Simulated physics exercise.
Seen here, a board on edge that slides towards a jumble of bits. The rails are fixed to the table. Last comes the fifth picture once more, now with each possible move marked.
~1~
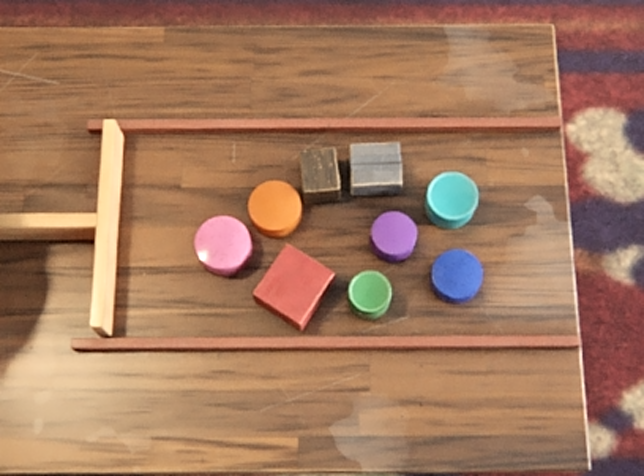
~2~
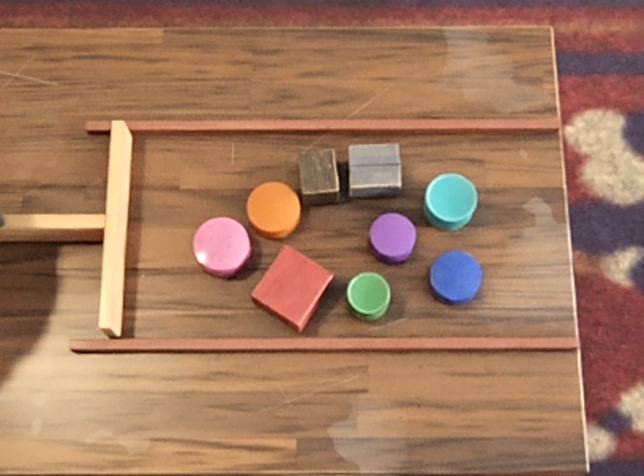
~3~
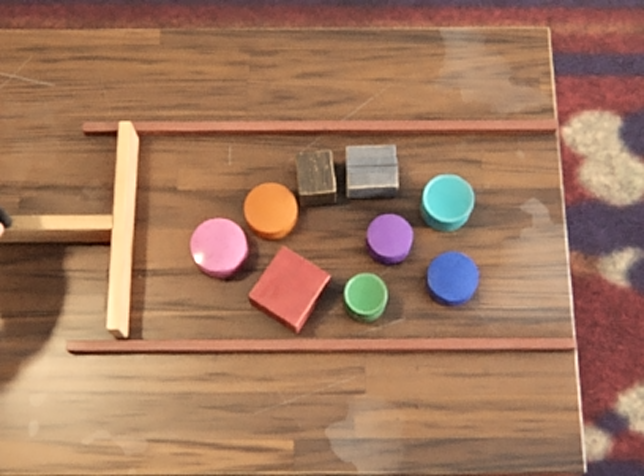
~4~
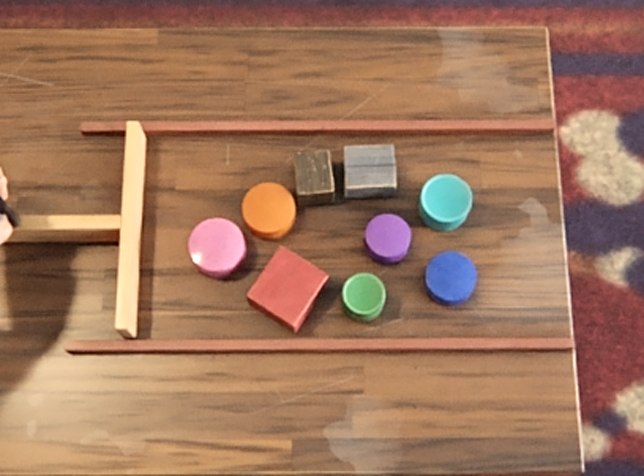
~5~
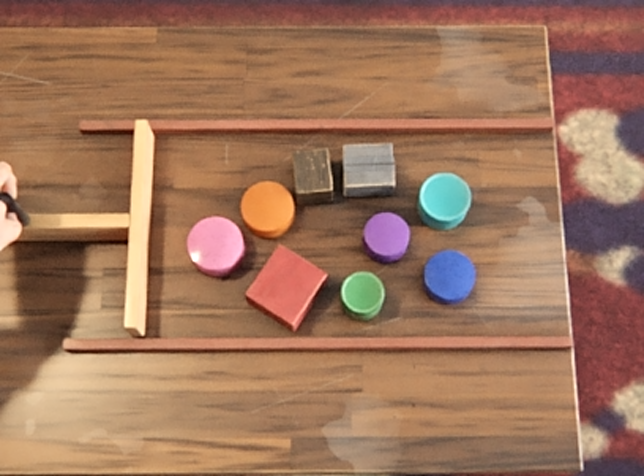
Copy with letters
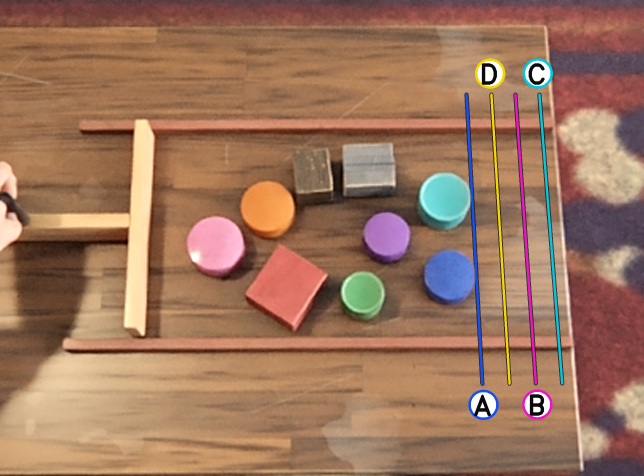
A wooden board on edge slides slowly right between two rails toward colourful blocks and pots.
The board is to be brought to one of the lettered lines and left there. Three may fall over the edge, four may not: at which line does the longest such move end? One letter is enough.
It can go as far as A.
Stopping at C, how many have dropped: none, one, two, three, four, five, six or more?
Six or more.
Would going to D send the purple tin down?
Yes.
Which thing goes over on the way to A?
The blue pot.
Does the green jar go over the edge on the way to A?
No.
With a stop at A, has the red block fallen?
By then, no.
On the marked copy, A at (474, 233); B at (525, 232); C at (550, 232); D at (500, 233).
Following A. Soon after the start, board (257, 220); red block (306, 299); grey box (376, 169).
Later, board (380, 219); blue pot (486, 274); turquoise jar (470, 192).
In the end, board (475, 218); blue pot over the edge; green jar (567, 314); one fallen.
As for the rest, B drops five; C drops nine; D drops five.
